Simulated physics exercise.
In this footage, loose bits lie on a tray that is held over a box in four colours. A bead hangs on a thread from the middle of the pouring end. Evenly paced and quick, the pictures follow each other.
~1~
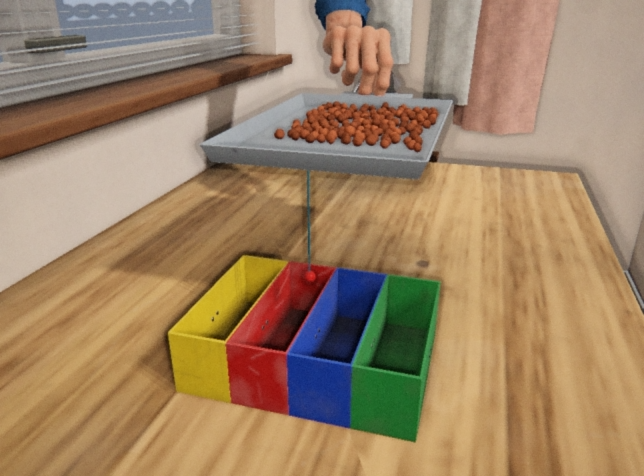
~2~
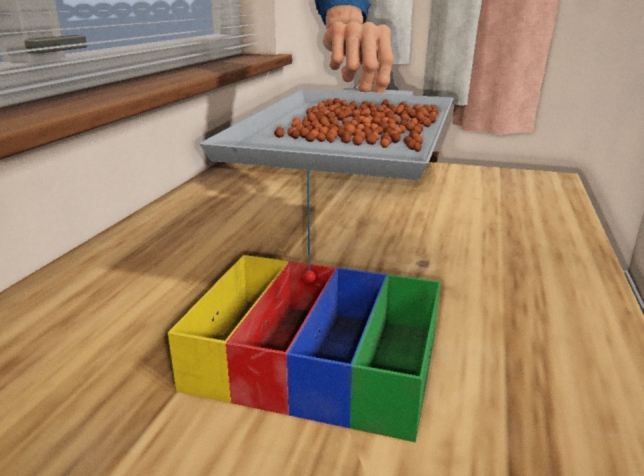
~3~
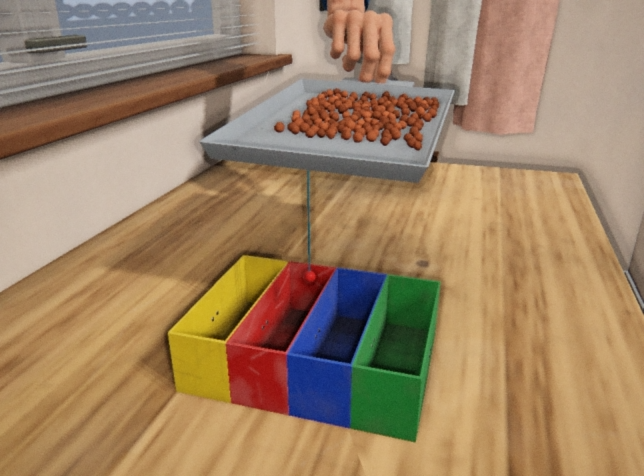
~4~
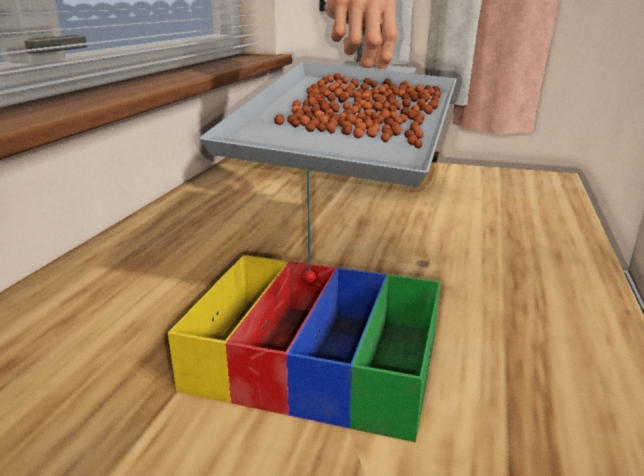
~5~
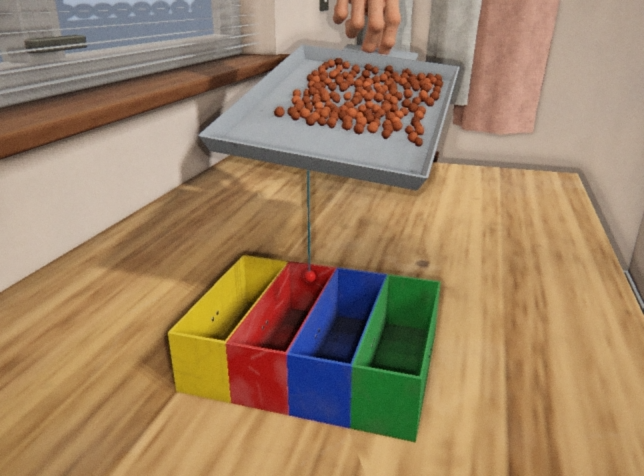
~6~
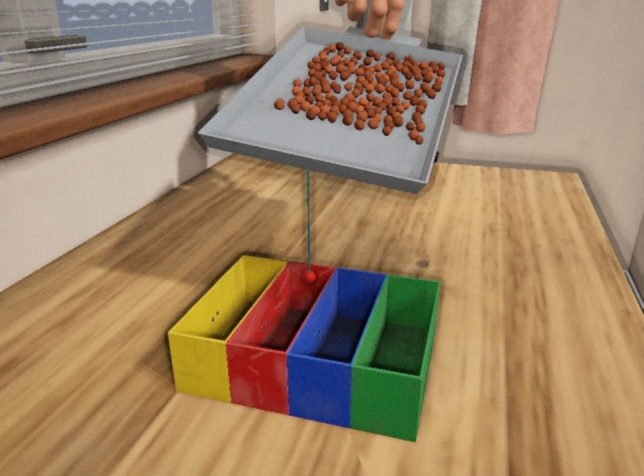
A grey tray scattered with small reddish-brown pellets is held up by a hand over a light wooden surface, seen from slightly above by a still camera, with a window at left and hanging cloths behind. Below sits an open box with yellow, red, blue and green cells, a red bead hanging on a thread above it. The tray's far side rises steadily, its near edge slanting lower at the right, while the pellets stay bunched together.
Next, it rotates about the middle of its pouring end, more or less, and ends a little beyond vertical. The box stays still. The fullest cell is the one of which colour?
The fullest cell is the green one.
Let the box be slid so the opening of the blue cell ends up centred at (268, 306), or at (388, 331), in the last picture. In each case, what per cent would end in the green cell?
Close to 10 in a hundred, then close to 30 in a hundred.
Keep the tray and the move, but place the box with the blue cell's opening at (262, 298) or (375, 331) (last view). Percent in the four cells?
The first comes to 0 percent and the second to 100 percent.
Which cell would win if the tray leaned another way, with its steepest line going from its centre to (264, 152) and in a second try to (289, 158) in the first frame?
The cell in yellow, then that yellow cell.
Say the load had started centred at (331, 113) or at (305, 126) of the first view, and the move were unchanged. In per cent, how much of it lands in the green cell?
Close to 60 %, followed by close to 60 %.
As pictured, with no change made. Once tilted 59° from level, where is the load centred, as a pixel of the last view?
(399, 162).
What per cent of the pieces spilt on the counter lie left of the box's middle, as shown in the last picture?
0 %, near enough.
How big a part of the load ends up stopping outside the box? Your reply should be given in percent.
Result: Near 20 % of the load.
Just after the last frame, tray tipped steeply; the larger part on the tray; just a few in the green cell; just a few in the blue cell; about a tenth falling or outside the box.
A moment on, tray tipped right over; roughly a third on the tray; roughly a third in the green cell; about a tenth in the blue cell; just a few in the red cell; roughly a quarter falling or outside the box.
Further on, tray tipped past a quarter turn; roughly two thirds in the green cell; about a tenth in the blue cell; just a few in the red cell; roughly a quarter falling or outside the box.
When it is over, tray tipped past a quarter turn; roughly two thirds in the green cell; about a tenth in the blue cell; just a few in the red cell; not one in the yellow cell; roughly a quarter outside the box.
